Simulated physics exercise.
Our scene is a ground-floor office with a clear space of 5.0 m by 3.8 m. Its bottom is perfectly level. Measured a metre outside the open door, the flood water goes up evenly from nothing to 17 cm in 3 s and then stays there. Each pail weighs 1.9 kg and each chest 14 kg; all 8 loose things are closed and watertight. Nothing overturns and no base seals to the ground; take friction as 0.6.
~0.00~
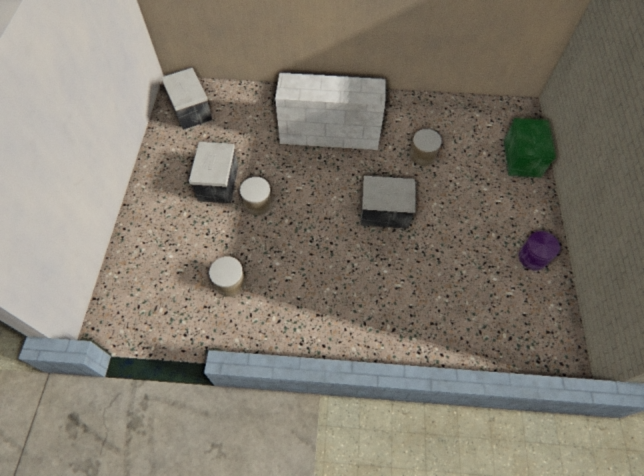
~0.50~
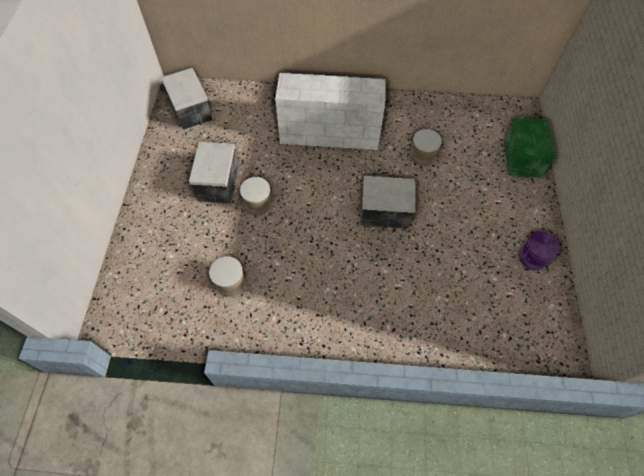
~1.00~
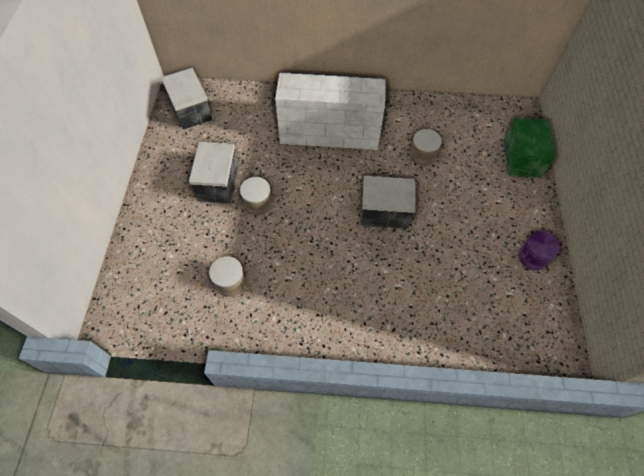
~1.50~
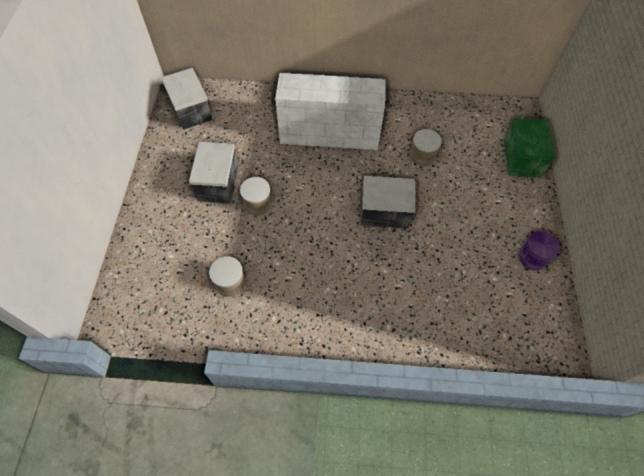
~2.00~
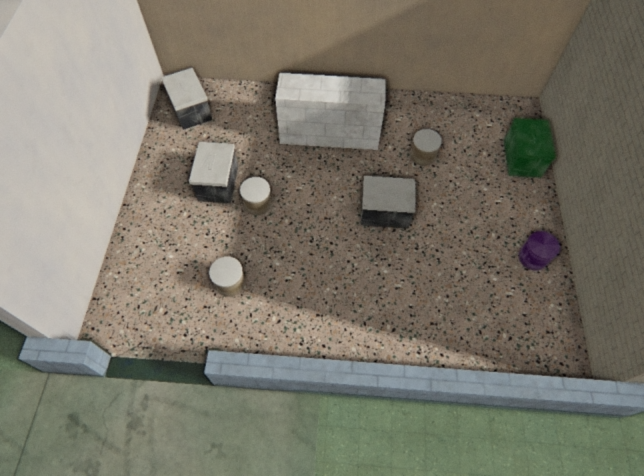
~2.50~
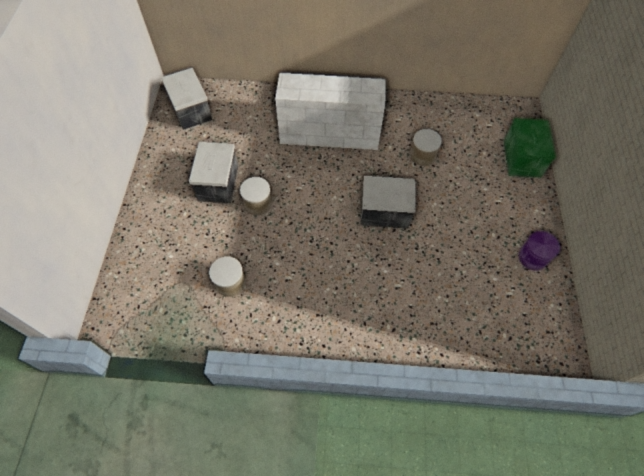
Greenish water spreading across the pavement outside a walled, speckled-floor room, then slipping through the doorway gap while the furnishings stay still.
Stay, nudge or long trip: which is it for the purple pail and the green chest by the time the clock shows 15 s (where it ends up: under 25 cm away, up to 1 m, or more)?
Expect the purple pail to be well off its spot and the green chest to be well off its spot.
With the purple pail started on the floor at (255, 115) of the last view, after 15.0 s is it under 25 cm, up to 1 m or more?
Short answer, it is taken a long way.
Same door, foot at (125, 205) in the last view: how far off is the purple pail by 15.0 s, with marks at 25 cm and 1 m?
That would leave the purple pail a long way off.
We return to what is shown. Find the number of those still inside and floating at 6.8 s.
Count: 1.
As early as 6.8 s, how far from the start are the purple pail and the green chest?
Shifts by then: Around 0 and 0 cm.
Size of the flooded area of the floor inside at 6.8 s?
I'd put it close to 12 m2.
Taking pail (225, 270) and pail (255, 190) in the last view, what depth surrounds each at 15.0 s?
I'd estimate 8 cm for the first and 8 cm for the second.
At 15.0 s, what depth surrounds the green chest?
Roughly 8 cm.
After 3.5 s the purple pail is near (544, 245), 0.0 m from its start, aground; the green chest is near (535, 137), 0.0 m from its start, aground; 0 afloat.
After 6.8 s the purple pail is near (544, 245), 0.0 m from its start, aground; the green chest is near (535, 137), 0.0 m from its start, aground; 1 afloat.
After 11.0 s the purple pail is near (539, 262), 0.2 m from its start, afloat; the green chest is near (537, 145), 0.1 m from its start, afloat; 6 afloat.
After 15.0 s the purple pail is near (408, 352), 1.9 m from its start, afloat; the green chest is near (565, 292), 1.9 m from its start, afloat; 8 afloat.
